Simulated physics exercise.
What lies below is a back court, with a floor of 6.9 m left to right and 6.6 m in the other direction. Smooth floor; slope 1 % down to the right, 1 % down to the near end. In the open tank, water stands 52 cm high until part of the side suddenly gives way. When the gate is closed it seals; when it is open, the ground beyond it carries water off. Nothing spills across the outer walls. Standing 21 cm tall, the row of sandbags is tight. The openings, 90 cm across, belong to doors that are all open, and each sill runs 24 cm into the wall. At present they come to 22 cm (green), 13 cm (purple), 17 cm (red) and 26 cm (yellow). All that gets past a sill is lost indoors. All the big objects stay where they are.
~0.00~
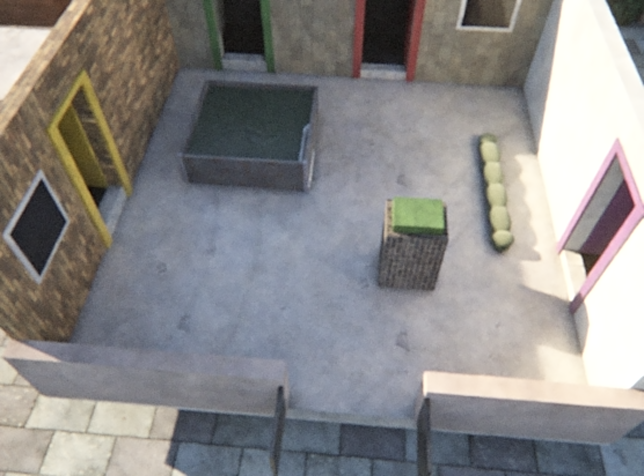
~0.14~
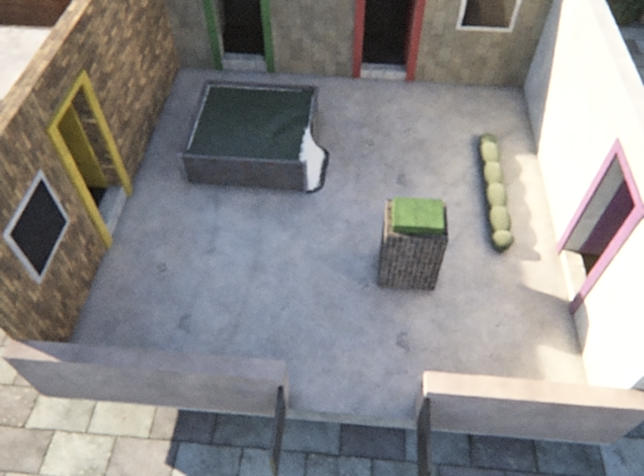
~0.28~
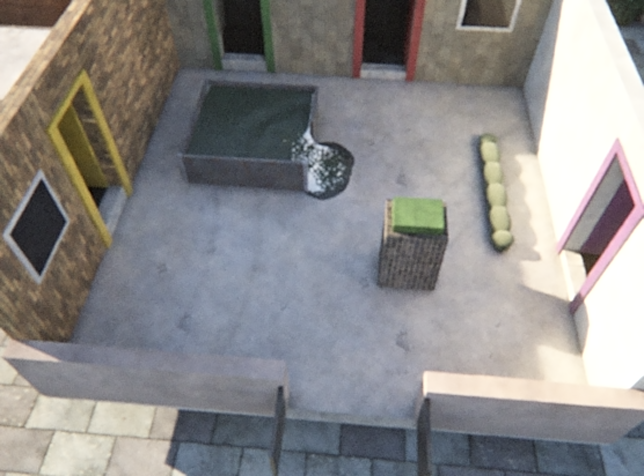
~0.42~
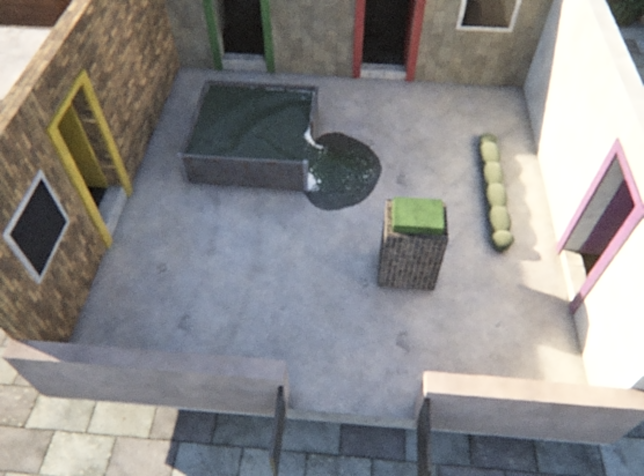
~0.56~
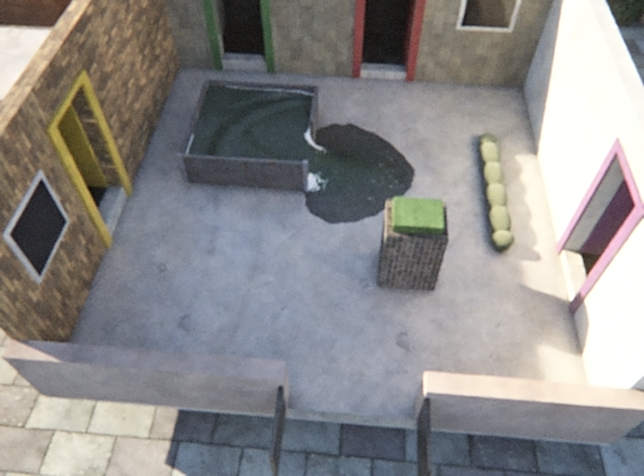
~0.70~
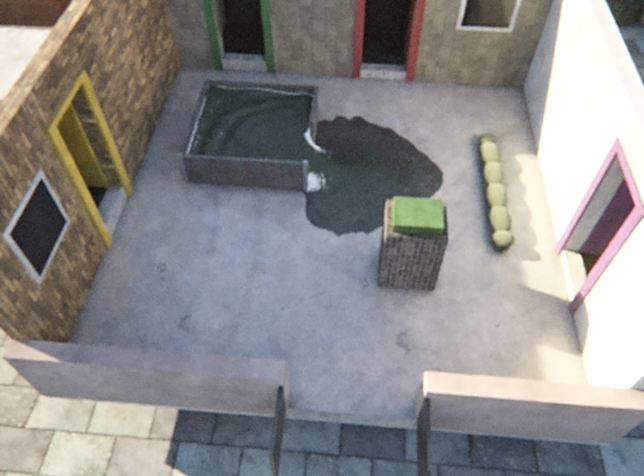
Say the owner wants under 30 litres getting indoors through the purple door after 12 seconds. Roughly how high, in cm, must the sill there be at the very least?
At the very least some 7 cm.
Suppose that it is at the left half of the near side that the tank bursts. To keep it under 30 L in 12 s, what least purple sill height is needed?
I'd say close to 6.0 cm.
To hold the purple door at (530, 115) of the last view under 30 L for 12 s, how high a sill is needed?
Around 7.5 cm would do it.
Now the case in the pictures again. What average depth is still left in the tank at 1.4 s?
Close to 38 cm deep on average.
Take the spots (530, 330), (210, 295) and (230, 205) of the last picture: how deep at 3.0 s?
Roughly 3, then 0, then 0 cm.
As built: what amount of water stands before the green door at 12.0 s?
Some 1.5 cm.
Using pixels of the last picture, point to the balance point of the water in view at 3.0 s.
Centre of mass: About (356, 174) px.
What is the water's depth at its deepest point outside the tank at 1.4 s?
Roughly 28 cm.
After 1.4 s water covers 20 % of the floor, deepest (28 cm) near (318, 176); it has not reached the purple door.
After 3.0 s water covers 35 % of the floor, deepest (24 cm) near (592, 416); 7 cm at the purple door, 0 litres in over its 13 cm sill.
After 12.0 s water covers 80 % of the floor, deepest (10 cm) near (575, 338); 10 cm at the purple door, 0 litres in over its 13 cm sill.
At the purple door as built, the water arrived by 2.4 s and peaked near 12 cm at 9.6 s.
Run again over the same 12 s with other heights there, 56 litres in over 5.5 cm, 22 litres over 7.5 cm. The limit of 30 litres is kept from about 7 cm up.
